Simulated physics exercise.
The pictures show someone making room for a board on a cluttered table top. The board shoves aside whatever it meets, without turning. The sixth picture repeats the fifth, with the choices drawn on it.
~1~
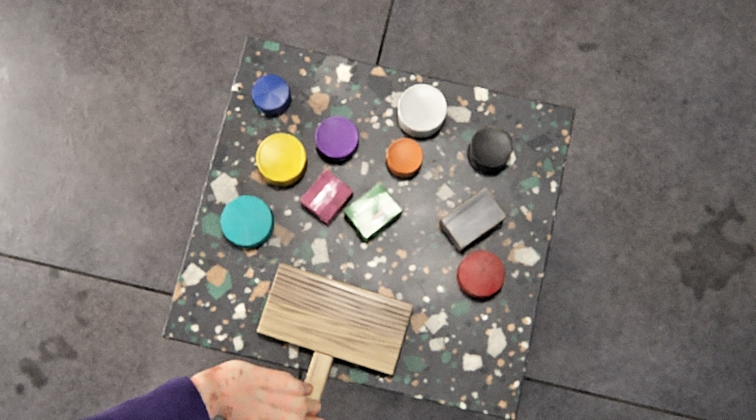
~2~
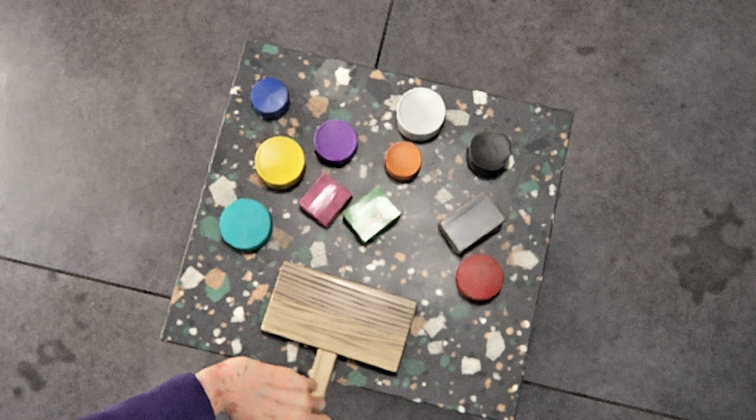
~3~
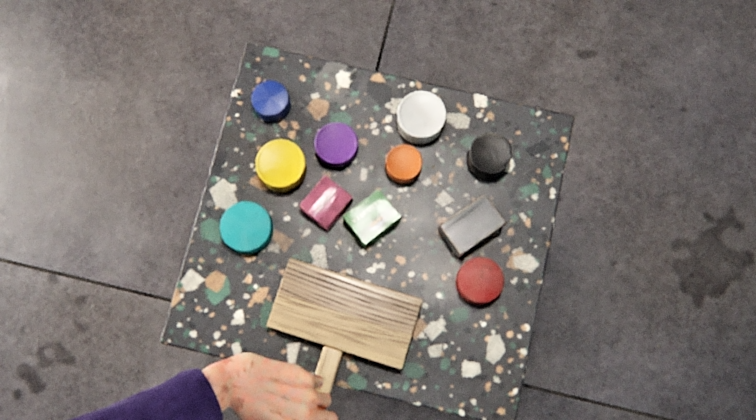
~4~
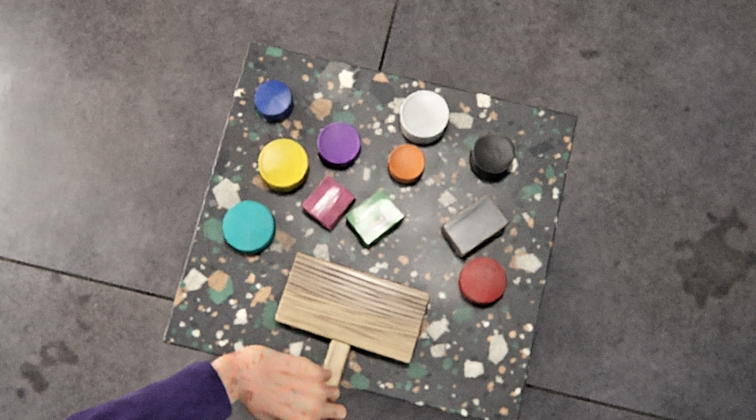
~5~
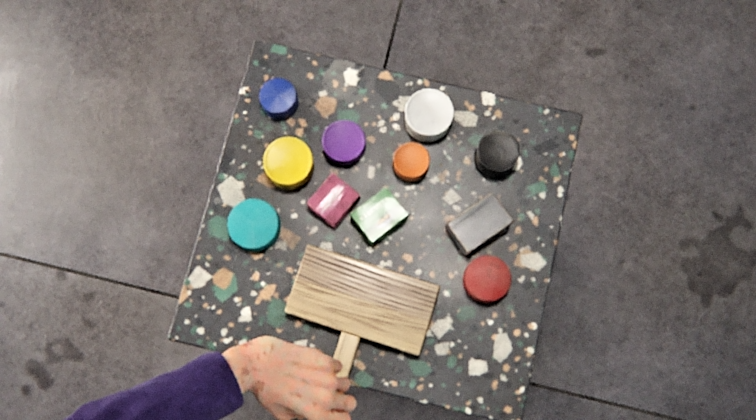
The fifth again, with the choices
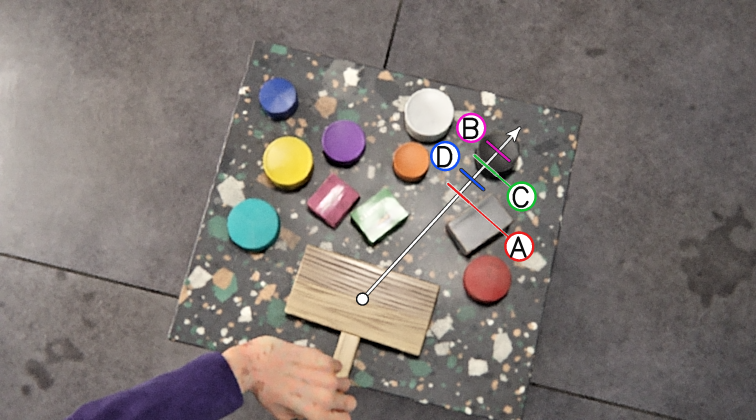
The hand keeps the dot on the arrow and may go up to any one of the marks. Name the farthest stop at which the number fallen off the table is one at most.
No second one falls up to A.
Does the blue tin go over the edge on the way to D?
No.
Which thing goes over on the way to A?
The white tub goes over.
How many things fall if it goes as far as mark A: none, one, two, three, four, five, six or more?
By then, one.
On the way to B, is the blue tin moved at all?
No.
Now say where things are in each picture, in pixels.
The first frame shows red tin (481, 274); black tub (490, 150); purple jar (337, 140).
The second frame shows board (340, 316); white tub (420, 115).
The third frame shows board (345, 313); yellow tub (282, 167).
The fourth frame shows board (353, 307); blue tin (274, 101).
The fifth frame shows board (363, 299); green packet (379, 216); grey block (478, 225); red tin (487, 279).
On the marked copy, A at (459, 194); B at (498, 151); C at (485, 165); D at (472, 180); the arrow from (363, 299) to (520, 128); the white dot at (363, 299).
Following A. Soon after the start, board (398, 261); grey block (482, 216); pink box (336, 187).
Later, board (433, 224); white tub (437, 83); red tin (514, 276).
In the end, board (458, 196); white tub over the edge; black tub (514, 101); one fallen.
As for the rest, B drops three; C drops three; D drops three.
